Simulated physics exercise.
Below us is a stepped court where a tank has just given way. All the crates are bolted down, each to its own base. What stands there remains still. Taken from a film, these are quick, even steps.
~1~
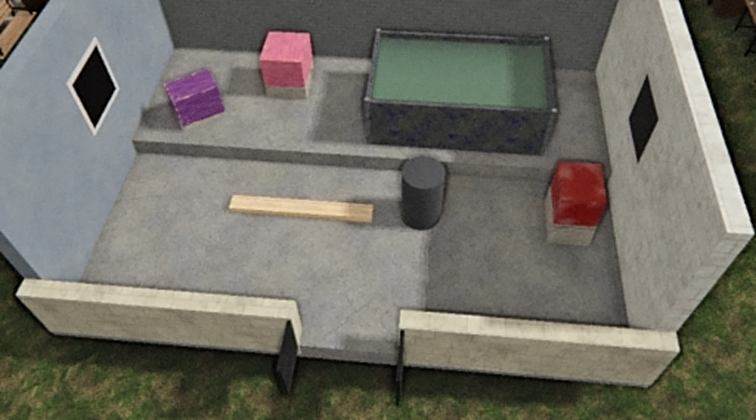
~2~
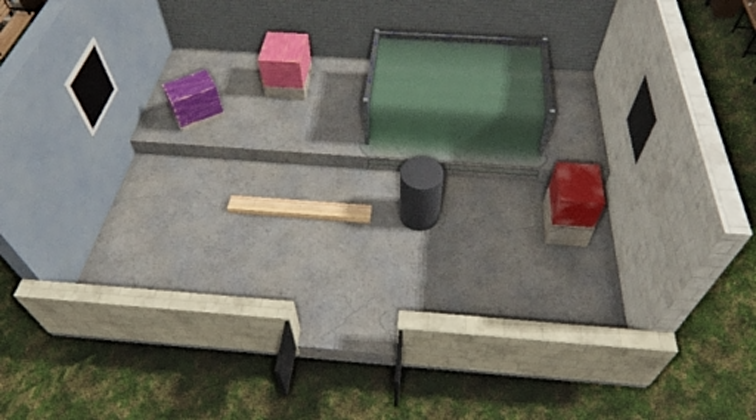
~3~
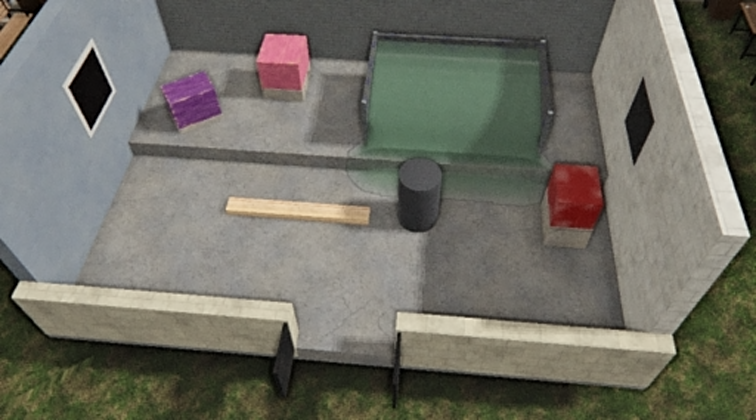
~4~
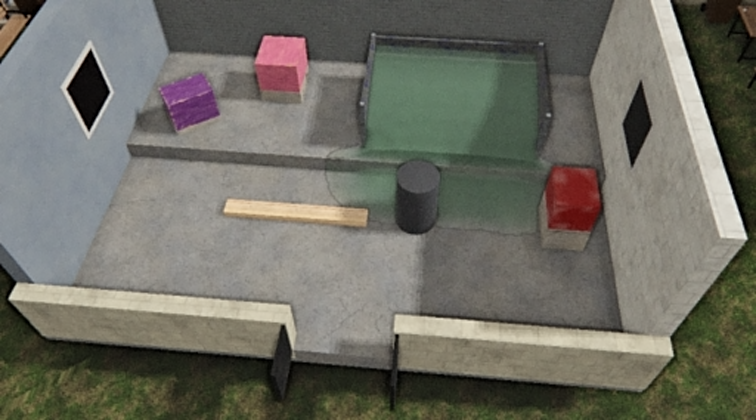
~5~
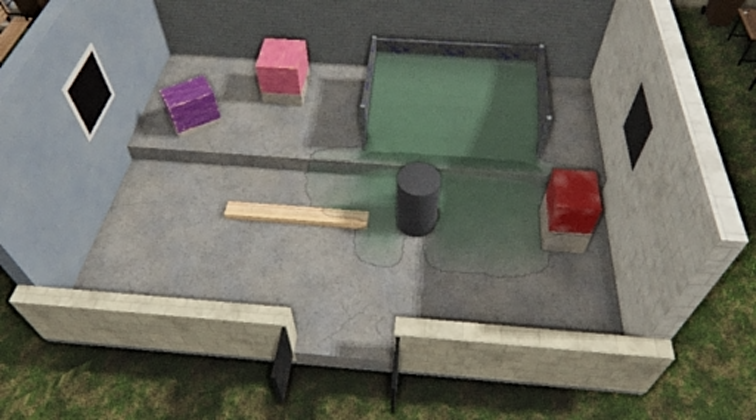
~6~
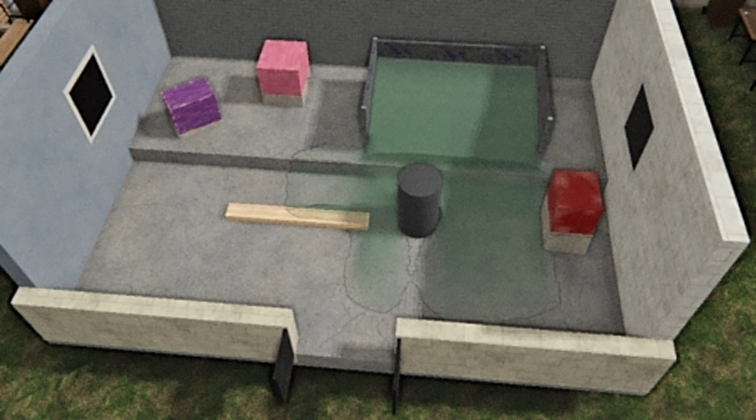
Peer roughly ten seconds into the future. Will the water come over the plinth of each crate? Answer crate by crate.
The red crate: No, it stays dry. The purple crate: No, it stays dry. The pink crate: No, it stays dry.
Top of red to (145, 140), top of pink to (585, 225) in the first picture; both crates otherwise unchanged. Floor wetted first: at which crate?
One in pink.
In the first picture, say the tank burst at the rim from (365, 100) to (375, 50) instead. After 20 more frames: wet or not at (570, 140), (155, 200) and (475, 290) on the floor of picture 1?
The first point is unwetted, the second swamped, the third unwetted.
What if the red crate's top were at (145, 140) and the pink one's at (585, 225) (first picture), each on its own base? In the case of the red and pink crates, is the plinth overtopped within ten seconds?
Put simply, red is never reached and pink is flooded.
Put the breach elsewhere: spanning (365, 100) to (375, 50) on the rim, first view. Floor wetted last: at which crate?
That would be the red one.
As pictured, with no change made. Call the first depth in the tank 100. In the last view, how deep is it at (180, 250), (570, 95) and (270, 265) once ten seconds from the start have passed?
About 16, 0, 12 %.
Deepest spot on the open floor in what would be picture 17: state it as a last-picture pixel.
About (619, 365).
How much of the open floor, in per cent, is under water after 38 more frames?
I'd estimate some 65 per cent.
A moment on, water covers 45 % of the floor; the red crate water round its plinth, the purple crate not reached, the pink crate not reached.
Next, water covers 60 % of the floor; the red crate water round its plinth, the purple crate not reached, the pink crate not reached.
Then, water covers 60 % of the floor; the red crate water round its plinth, the purple crate not reached, the pink crate not reached.
Later, water covers 65 % of the floor; the red crate water round its plinth, the purple crate not reached, the pink crate not reached.
In the end, water covers 65 % of the floor; the red crate stayed above the water, the purple crate stayed above the water, the pink crate stayed above the water.
